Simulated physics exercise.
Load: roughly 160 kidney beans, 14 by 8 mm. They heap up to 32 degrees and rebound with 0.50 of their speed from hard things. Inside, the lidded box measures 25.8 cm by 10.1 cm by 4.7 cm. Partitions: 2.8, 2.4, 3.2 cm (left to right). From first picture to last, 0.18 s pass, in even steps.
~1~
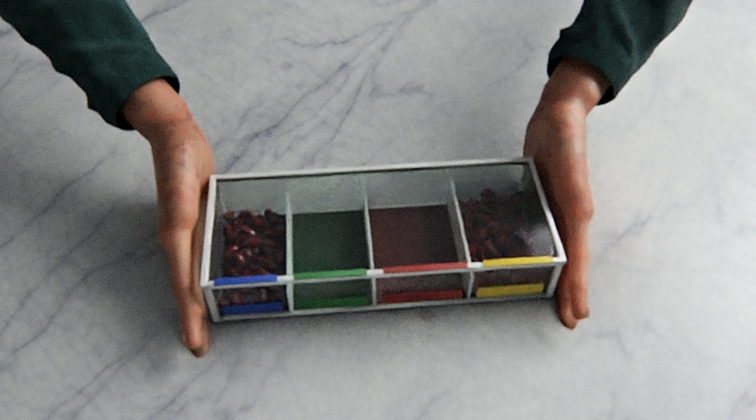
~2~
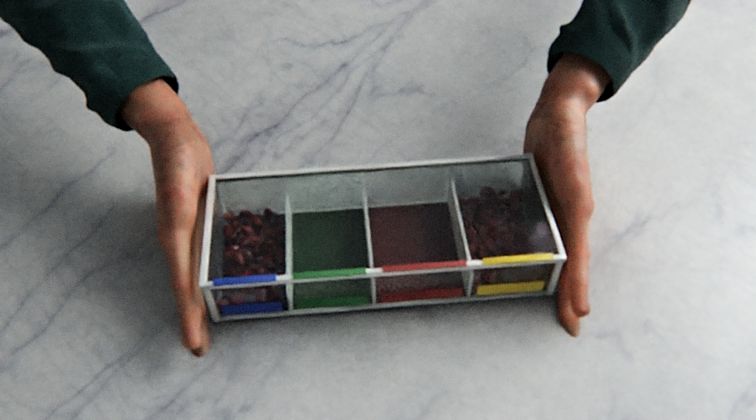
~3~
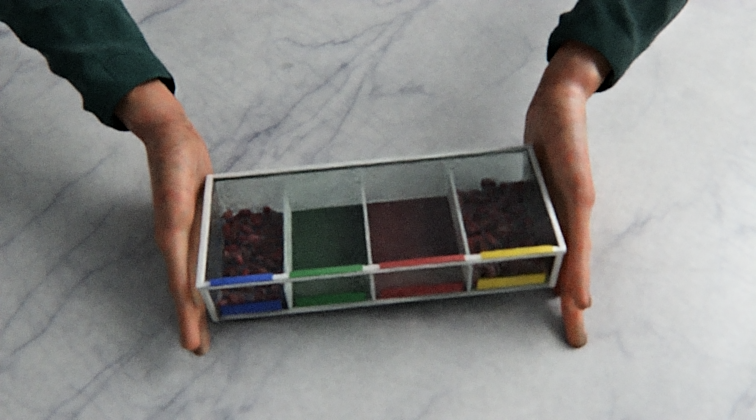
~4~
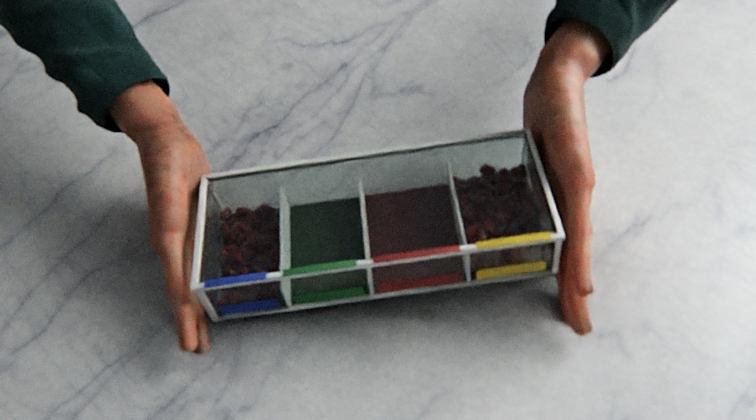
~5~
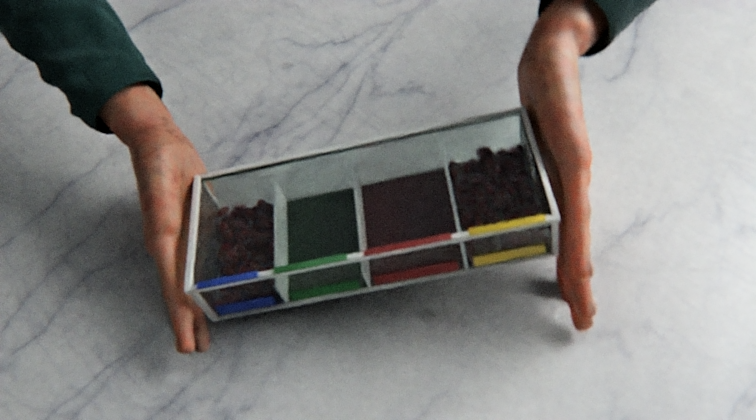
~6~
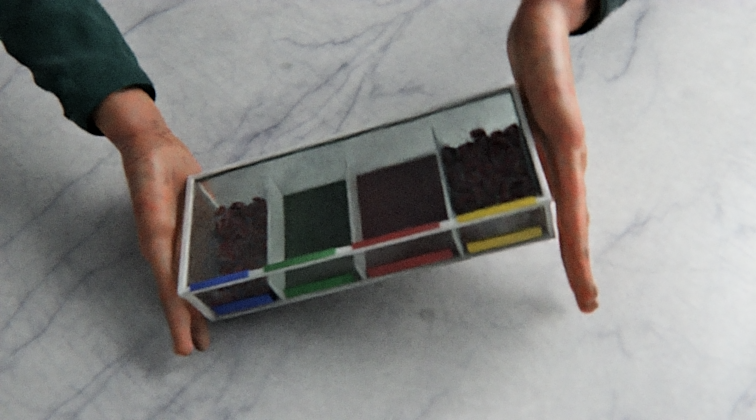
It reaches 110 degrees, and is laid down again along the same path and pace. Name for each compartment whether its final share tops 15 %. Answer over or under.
Red: Under, blue: Over, green: Under, yellow: Over.
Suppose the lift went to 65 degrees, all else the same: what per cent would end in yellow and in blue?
Yellow 50, blue 35.
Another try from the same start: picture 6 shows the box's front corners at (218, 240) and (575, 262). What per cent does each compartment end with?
Red 10, blue 10, green 0, yellow 80.
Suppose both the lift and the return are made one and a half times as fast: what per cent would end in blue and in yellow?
Then: Blue 45; yellow 45.
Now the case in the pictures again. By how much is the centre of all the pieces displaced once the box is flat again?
About 4.5 cm.
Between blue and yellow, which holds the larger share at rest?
The blue compartment.
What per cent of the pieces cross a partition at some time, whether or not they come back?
Roughly 25 per cent.
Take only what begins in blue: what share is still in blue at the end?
About 100 per cent.
Then, 0.66 s after the last picture, tilt 110 degrees; red 5 %, blue 40 %, green 5 %, yellow 50 %.
Then, 1.10 s after the last picture, tilt 48 degrees; red 5 %, blue 50 %, green 5 %, yellow 40 %.
Then, 1.62 s after the last picture, tilt 0 degrees; red 5 %, blue 50 %, green 5 %, yellow 40 %.
In the end, red 5 %, blue 50 %, green 5 %, yellow 40 %.
